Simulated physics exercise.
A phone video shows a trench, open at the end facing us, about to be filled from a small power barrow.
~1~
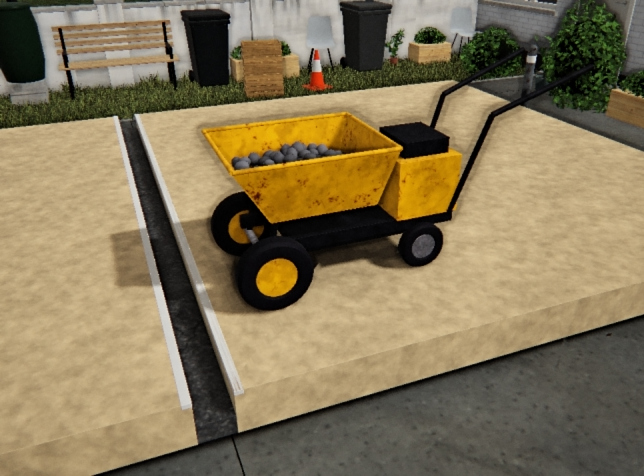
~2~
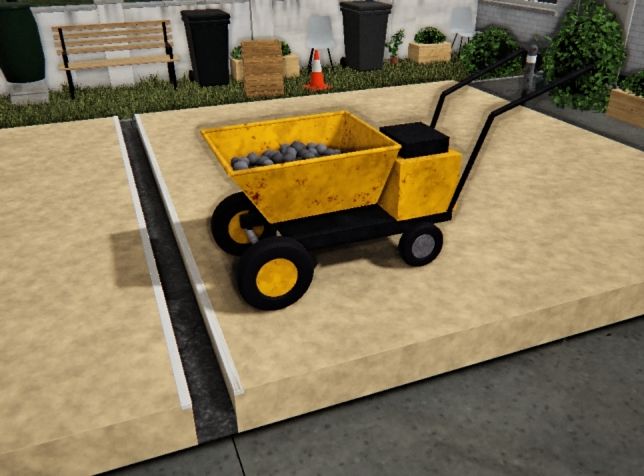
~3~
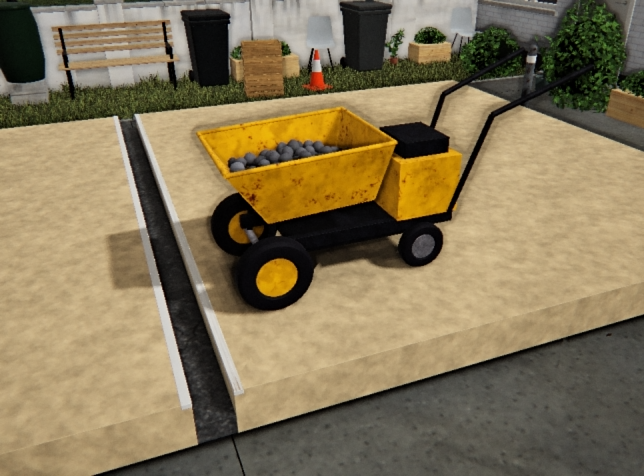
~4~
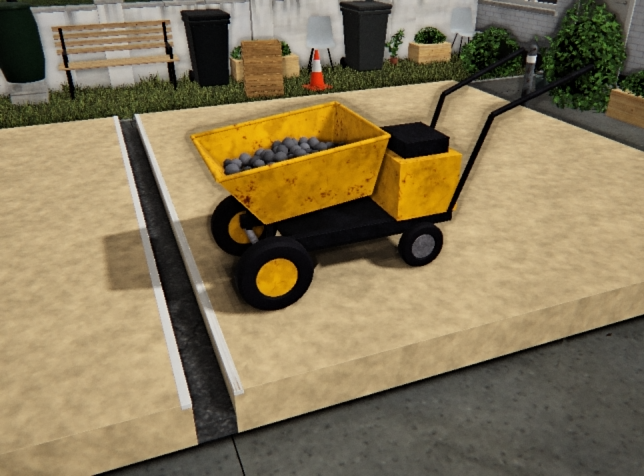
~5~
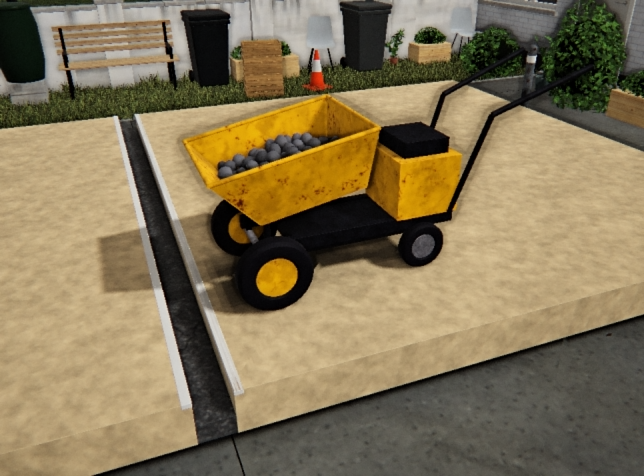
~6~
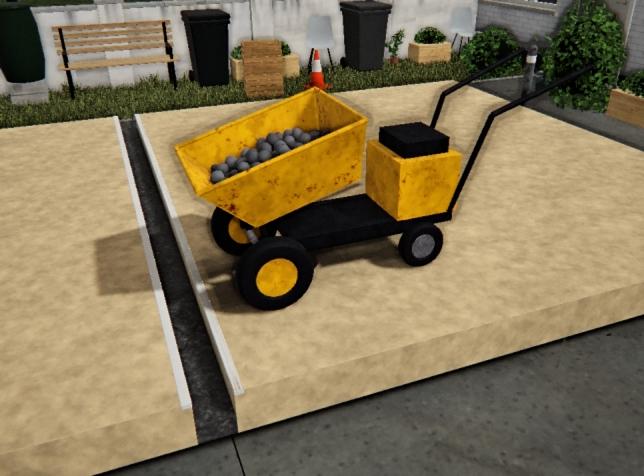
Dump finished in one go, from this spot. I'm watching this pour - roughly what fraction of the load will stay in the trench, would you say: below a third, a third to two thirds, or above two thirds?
I would say below a third.
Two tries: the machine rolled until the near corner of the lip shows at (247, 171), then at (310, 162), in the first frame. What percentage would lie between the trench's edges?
First spot: Roughly 0 percent; second spot: Roughly 60 percent.
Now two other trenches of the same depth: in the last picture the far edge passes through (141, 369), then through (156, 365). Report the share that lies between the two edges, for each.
Around 20 percent first, around 0 percent second.
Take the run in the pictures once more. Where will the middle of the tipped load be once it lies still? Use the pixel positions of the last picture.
I'd place the middle at about (94, 308).
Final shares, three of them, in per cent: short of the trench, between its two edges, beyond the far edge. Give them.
Out of a hundred: Short 0; between 0; beyond 75.
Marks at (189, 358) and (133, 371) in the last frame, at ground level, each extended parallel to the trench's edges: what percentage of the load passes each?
Estimate: 80 % and 60 %, respectively.
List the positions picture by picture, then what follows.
Lip of the skip near (232, 173), level; top of the load near (291, 161), round cobbles; first edge of the trench near (223, 349); far edge near (175, 360), the trench under half as wide as the skip, and about as deep as wide, in the first picture.
Lip of the skip near (230, 174), level; top of the load near (309, 161), in the second picture.
Lip of the skip near (226, 177), tipped barely; top of the load near (305, 159), in the third picture.
Lip of the skip near (218, 181), tipped a little; top of the load near (300, 157), in the fourth picture.
Lip of the skip near (209, 186), tipped a little; top of the load near (307, 154), in the fifth picture.
Lip of the skip near (199, 194), tipped clearly; top of the load near (298, 150); first edge of the trench near (223, 349); far edge near (175, 360), in the sixth picture.
Shortly afterwards, skip tipped steeply; the whole lot in the skip.
Next, skip tipped right over; the bulk in the skip; near a quarter beyond it; only a few falling.
Some moments later, skip tipped right over; near a quarter in the skip; the bulk beyond it.
In the end, skip tipped right over; near a quarter in the skip; none at all in or heaped over the trench; the bulk beyond it.
